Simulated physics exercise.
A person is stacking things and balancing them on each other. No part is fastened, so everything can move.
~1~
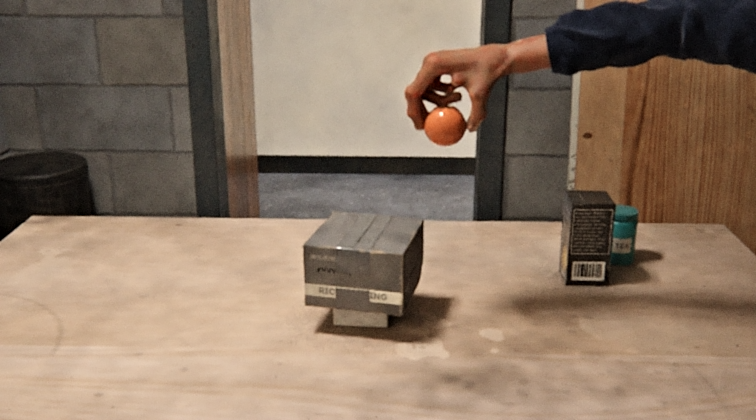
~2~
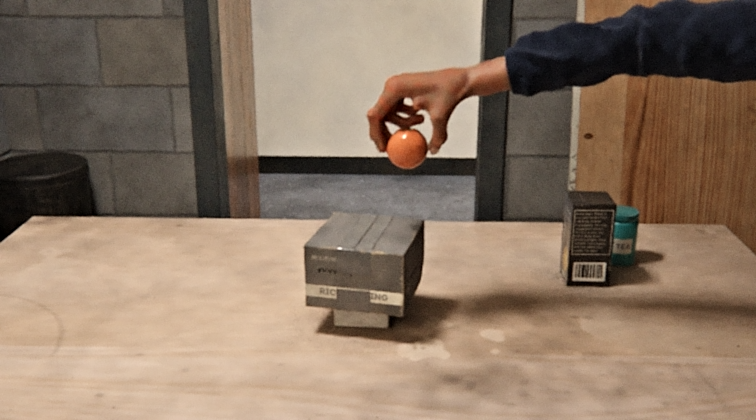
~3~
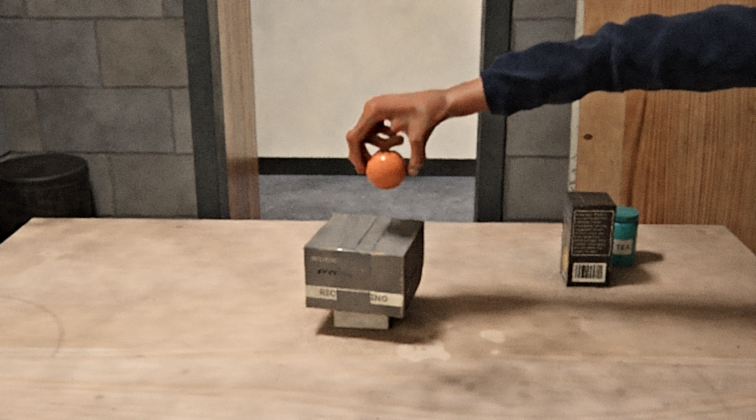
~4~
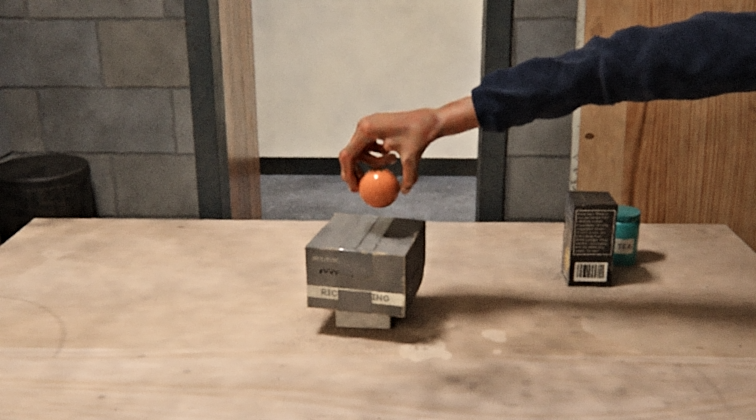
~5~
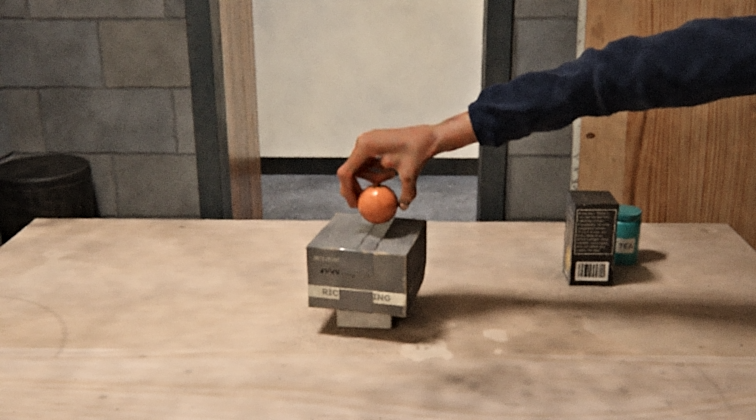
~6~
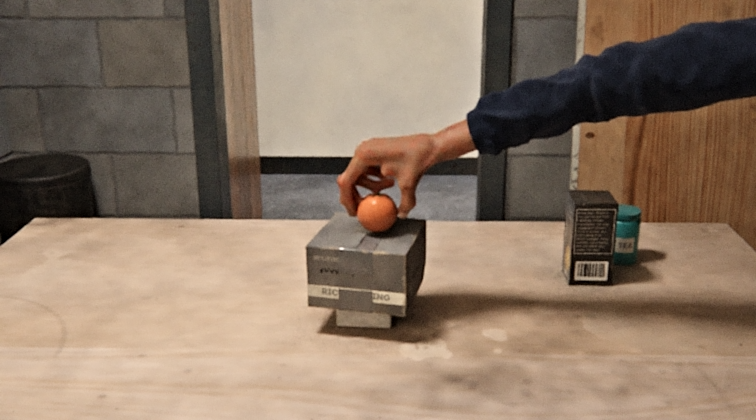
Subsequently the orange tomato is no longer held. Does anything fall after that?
My guess is the pile will stay put.
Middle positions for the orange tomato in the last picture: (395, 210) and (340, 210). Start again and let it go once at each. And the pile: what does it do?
So, in case one it stays steady, and in case two it stays steady.
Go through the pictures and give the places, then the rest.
The first frame shows on its way; orange tomato (445, 126); black carton (586, 238).
The second frame shows on its way; orange tomato (408, 148); grey box (367, 262).
The third frame shows on its way; orange tomato (386, 169); black carton (587, 239).
The fourth frame shows on its way; orange tomato (379, 188); grey box (368, 263).
The fifth frame shows on its way; orange tomato (378, 204); black carton (590, 238).
The sixth frame shows set down, still held; orange tomato (377, 212); grey box (369, 262).
Then, 0.40 s after the last picture, nothing has stirred.
Then, 0.80 s after the last picture, orange tomato resting near (377, 213).
At rest, all 5 in place. Seen from the same camera at the end, orange tomato near (377, 213). The pile holds.
